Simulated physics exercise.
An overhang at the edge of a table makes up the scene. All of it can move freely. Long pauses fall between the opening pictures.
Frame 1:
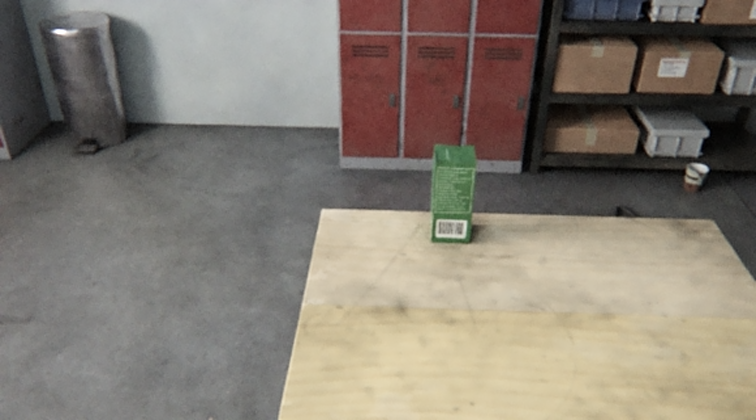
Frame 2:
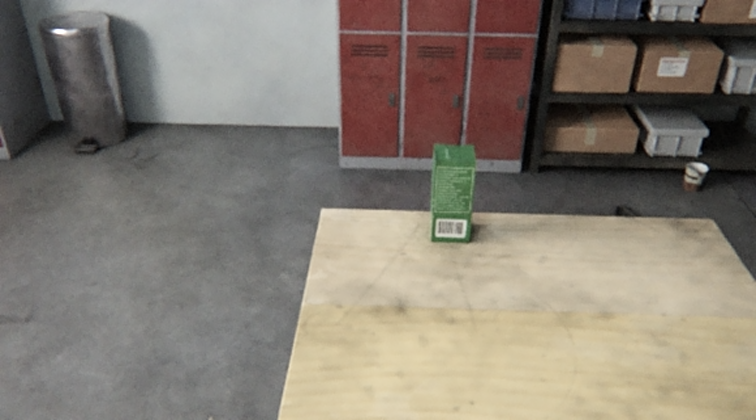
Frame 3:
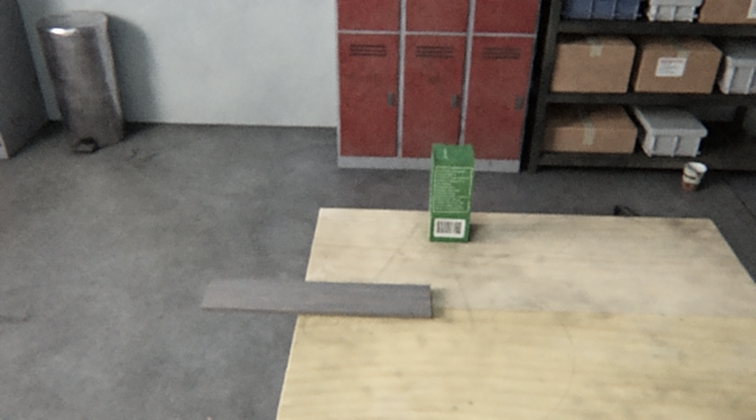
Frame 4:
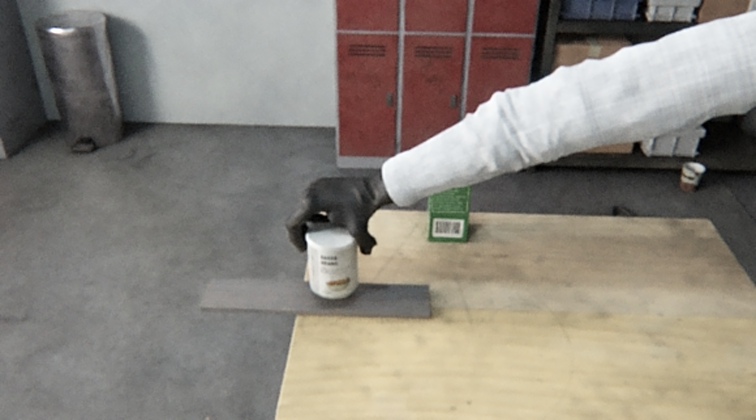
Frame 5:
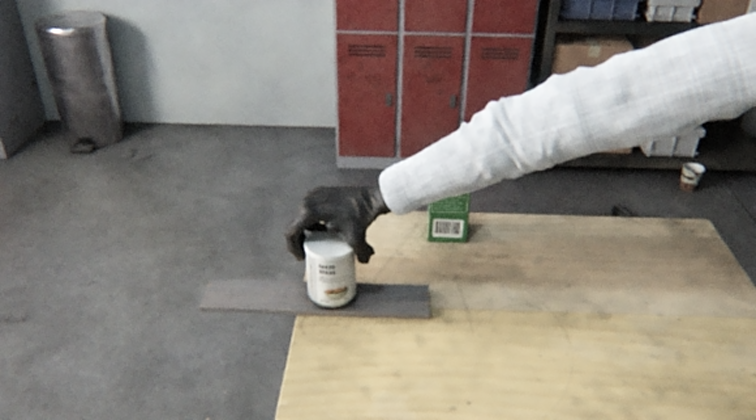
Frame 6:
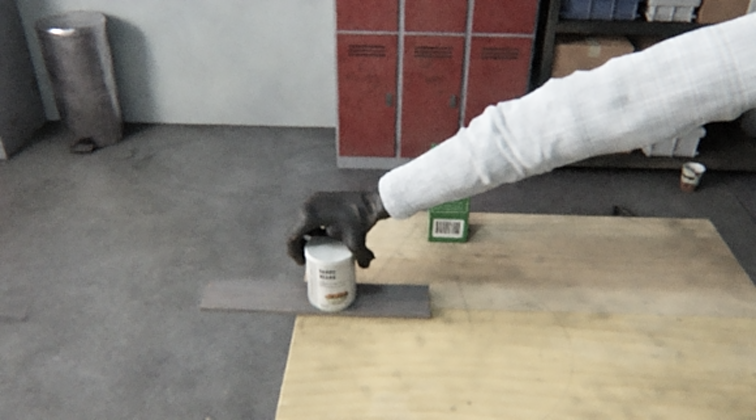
At the edge of a wooden table with a green box on it, a grey plank appeared jutting out past the left side, and a gloved hand lowered a white tin slightly onto it.
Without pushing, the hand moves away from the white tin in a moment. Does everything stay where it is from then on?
My guess is it will remain steady.
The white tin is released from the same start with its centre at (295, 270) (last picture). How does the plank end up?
It remains balanced.
Then, 0.80 s past the last view, nothing moves.
Then, 1.70 s past the last view, white tin resting near (332, 272).
Finally, all 3 still in place. Final places as the last picture's camera would see them, white tin near (332, 272). The plank stays on the table.
